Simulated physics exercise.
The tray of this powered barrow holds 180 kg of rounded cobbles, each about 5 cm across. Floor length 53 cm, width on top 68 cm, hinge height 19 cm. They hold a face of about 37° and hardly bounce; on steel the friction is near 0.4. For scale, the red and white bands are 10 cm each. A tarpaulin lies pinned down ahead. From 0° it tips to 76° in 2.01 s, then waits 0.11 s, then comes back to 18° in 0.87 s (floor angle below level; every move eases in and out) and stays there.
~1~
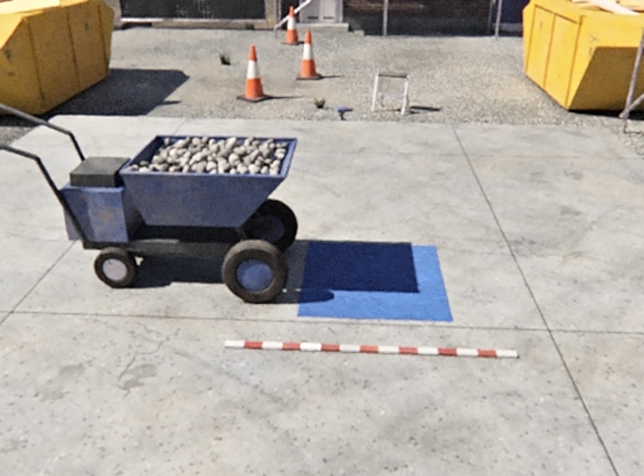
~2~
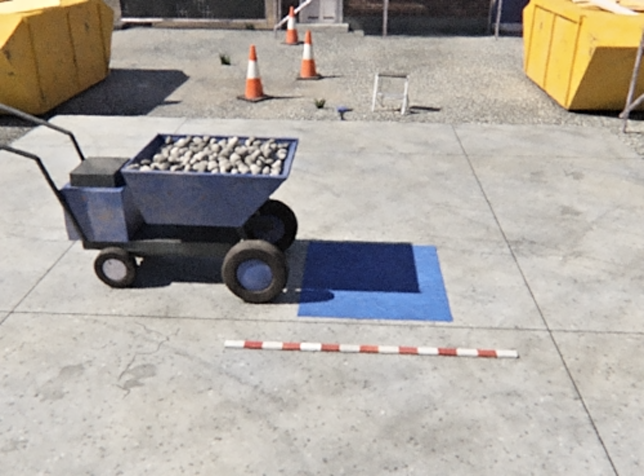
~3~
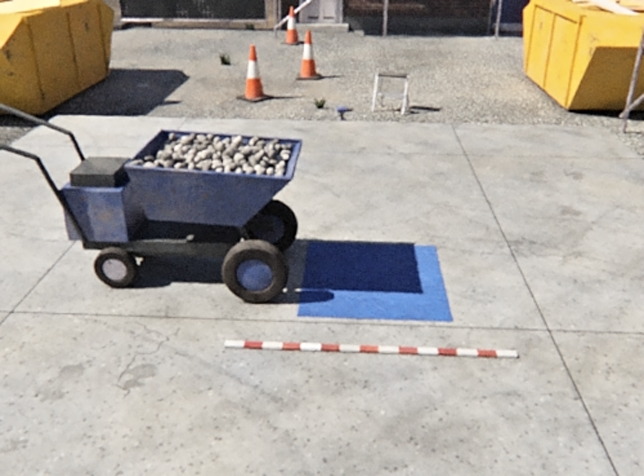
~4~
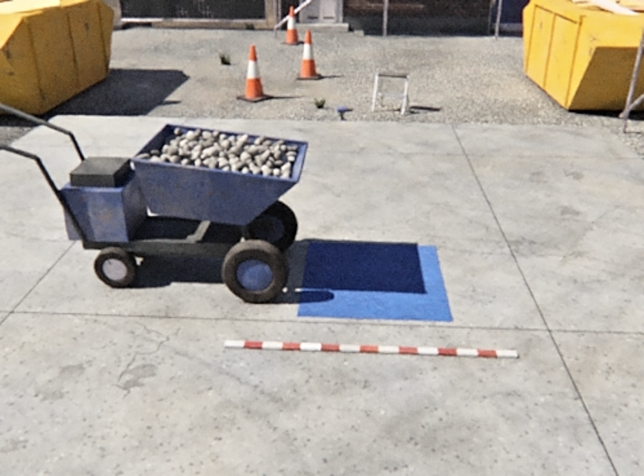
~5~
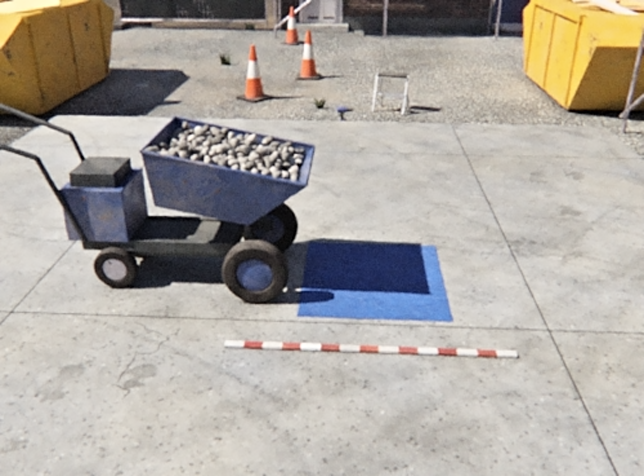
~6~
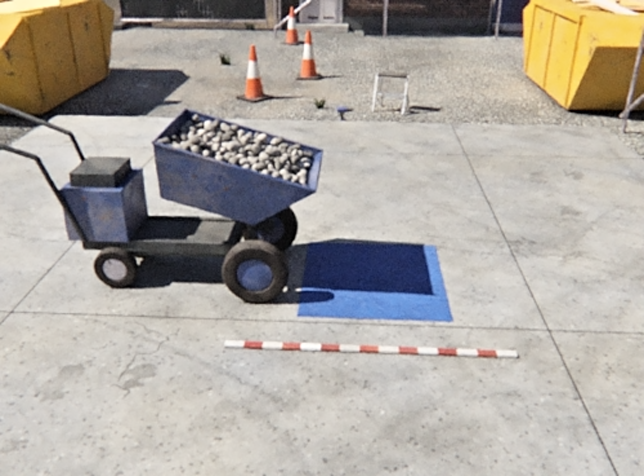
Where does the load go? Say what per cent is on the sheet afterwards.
Roughly 65 per cent ends on the sheet.
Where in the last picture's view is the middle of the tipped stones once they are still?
Near (411, 272).
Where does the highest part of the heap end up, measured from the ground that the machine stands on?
Some 22 cm above that level.
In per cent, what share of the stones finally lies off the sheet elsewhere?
Near 35 in a hundred.
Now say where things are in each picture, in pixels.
Lip at (286, 177), floor tilted 0°, highest stones at (241, 145), in the first picture.
Lip at (287, 177), floor tilted 1°, highest stones at (233, 145), in the second picture.
Lip at (292, 179), floor tilted 3°, highest stones at (214, 140), in the third picture.
The tray is at 6°, its lip at (298, 182); the top of the load is at (203, 136), in the fourth picture.
The tray is at 11°, its lip at (307, 186); the top of the load is at (203, 133), in the fifth picture.
Lip at (316, 191), floor tilted 16°, highest stones at (204, 128), in the sixth picture.
A little later the floor is at 64°; 94 % in the tray, 6 % on the sheet; the foremost stones are at (396, 265).
Then the floor is at 76°; 33 % in the tray, 47 % on the sheet, 19 % off the sheet elsewhere; the foremost stones are at (509, 277).
Later still the floor is at 18°; 3 % in the tray, 64 % on the sheet, 33 % off the sheet elsewhere; the foremost stones are at (562, 280).
In the end the floor is at 18°; 3 % in the tray, 64 % on the sheet, 33 % off the sheet elsewhere; the foremost stones are at (562, 280).
